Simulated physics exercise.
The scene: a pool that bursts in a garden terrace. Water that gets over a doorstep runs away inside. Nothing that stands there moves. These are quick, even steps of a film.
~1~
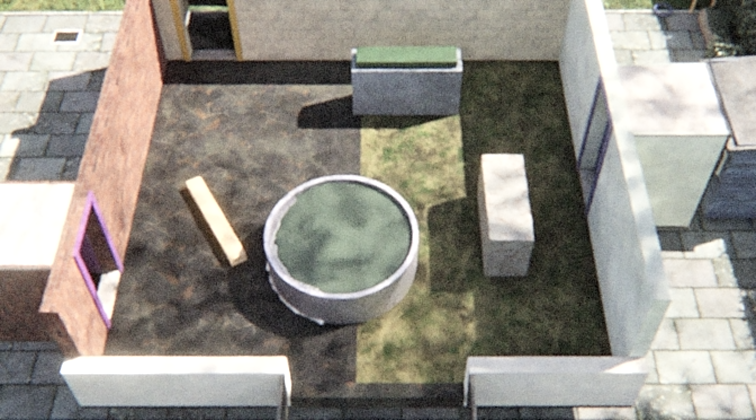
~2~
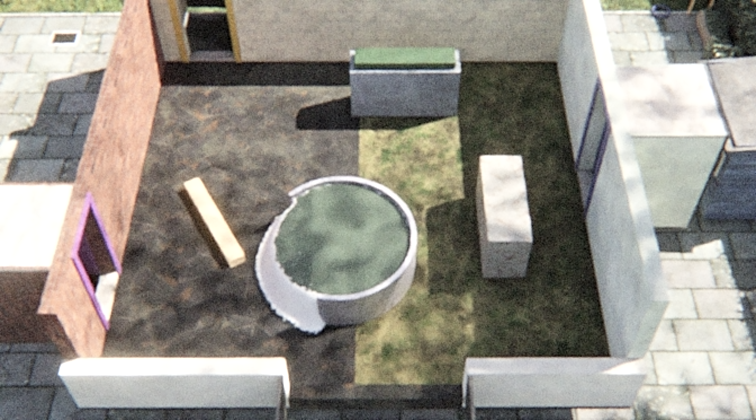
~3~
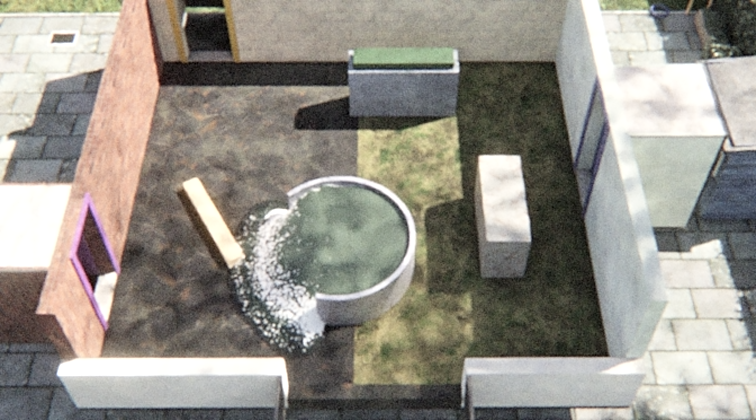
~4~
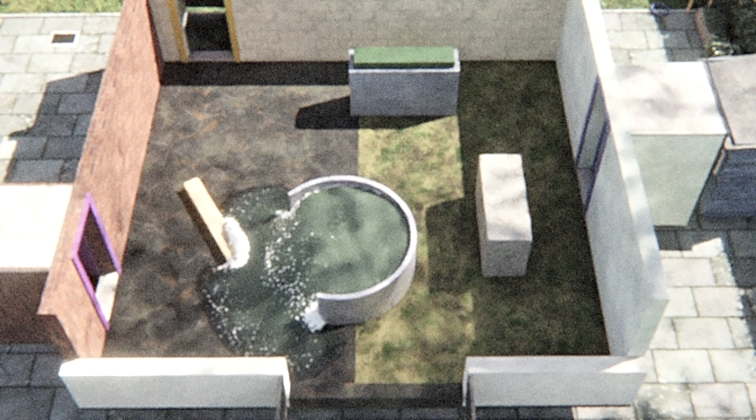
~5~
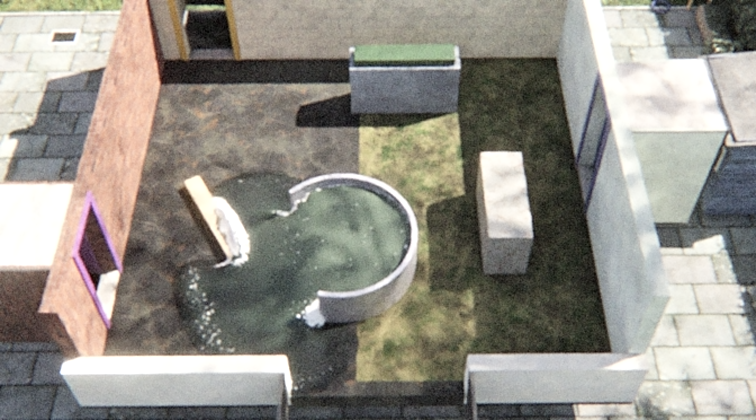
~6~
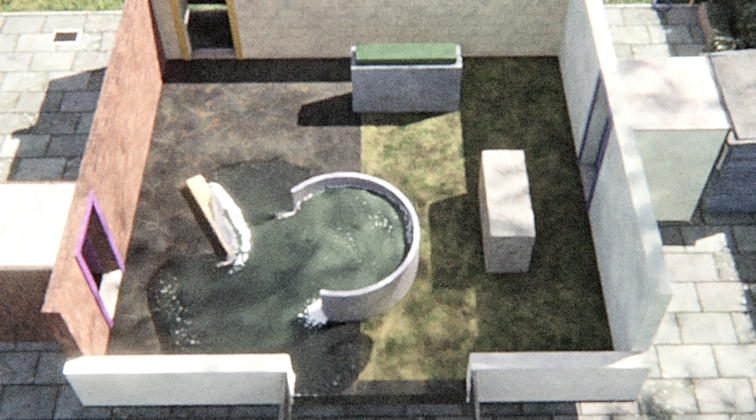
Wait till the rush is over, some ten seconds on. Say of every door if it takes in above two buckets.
In the end: The blue door stays under that; the purple door takes more than that; the yellow door takes more than that.
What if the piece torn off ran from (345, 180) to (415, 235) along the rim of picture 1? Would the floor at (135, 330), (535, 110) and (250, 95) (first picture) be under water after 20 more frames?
In turn: No water, wet, wet.
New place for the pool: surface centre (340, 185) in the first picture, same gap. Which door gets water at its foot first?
First comes the purple one.
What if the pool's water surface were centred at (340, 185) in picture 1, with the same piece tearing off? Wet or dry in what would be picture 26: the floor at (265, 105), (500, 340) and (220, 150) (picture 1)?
In that order: Flooded, not flooded, under water.
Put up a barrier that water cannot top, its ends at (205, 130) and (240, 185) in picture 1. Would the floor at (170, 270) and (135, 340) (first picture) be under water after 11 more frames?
In turn: Wet, awash.
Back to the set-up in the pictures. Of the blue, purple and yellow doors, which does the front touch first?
The purple one.
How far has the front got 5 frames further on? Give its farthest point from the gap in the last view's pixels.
At about (175, 119).
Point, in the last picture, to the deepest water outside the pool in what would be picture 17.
I would point to (100, 381).
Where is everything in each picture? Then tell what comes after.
Still water in the pool at (341, 237), in the first frame.
The front is at (315, 332), out from the gap at (272, 270), in the second frame.
The front is at (300, 354), out from the gap at (271, 271), in the third frame.
Water pours out at (272, 272) and has run to a hidden place, in the fourth frame.
Water pours out at (273, 270) and has run to a hidden place, in the fifth frame.
Water pours out at (276, 269) and has run to (210, 175), in the sixth frame.
A moment on, water covers 25 % of the floor; the blue door not reached, the purple door under two buckets in, the yellow door not reached.
Next, water covers 40 % of the floor; the blue door not reached, the purple door over two buckets in, the yellow door wet at the sill, nothing in.
Then, water covers 45 % of the floor; the blue door not reached, the purple door far over two buckets in, the yellow door over two buckets in.
Later, water covers 55 % of the floor; the blue door not reached, the purple door far over two buckets in, the yellow door far over two buckets in.
In the end, water covers 80 % of the floor; the blue door not reached, the purple door far over two buckets in, the yellow door far over two buckets in.
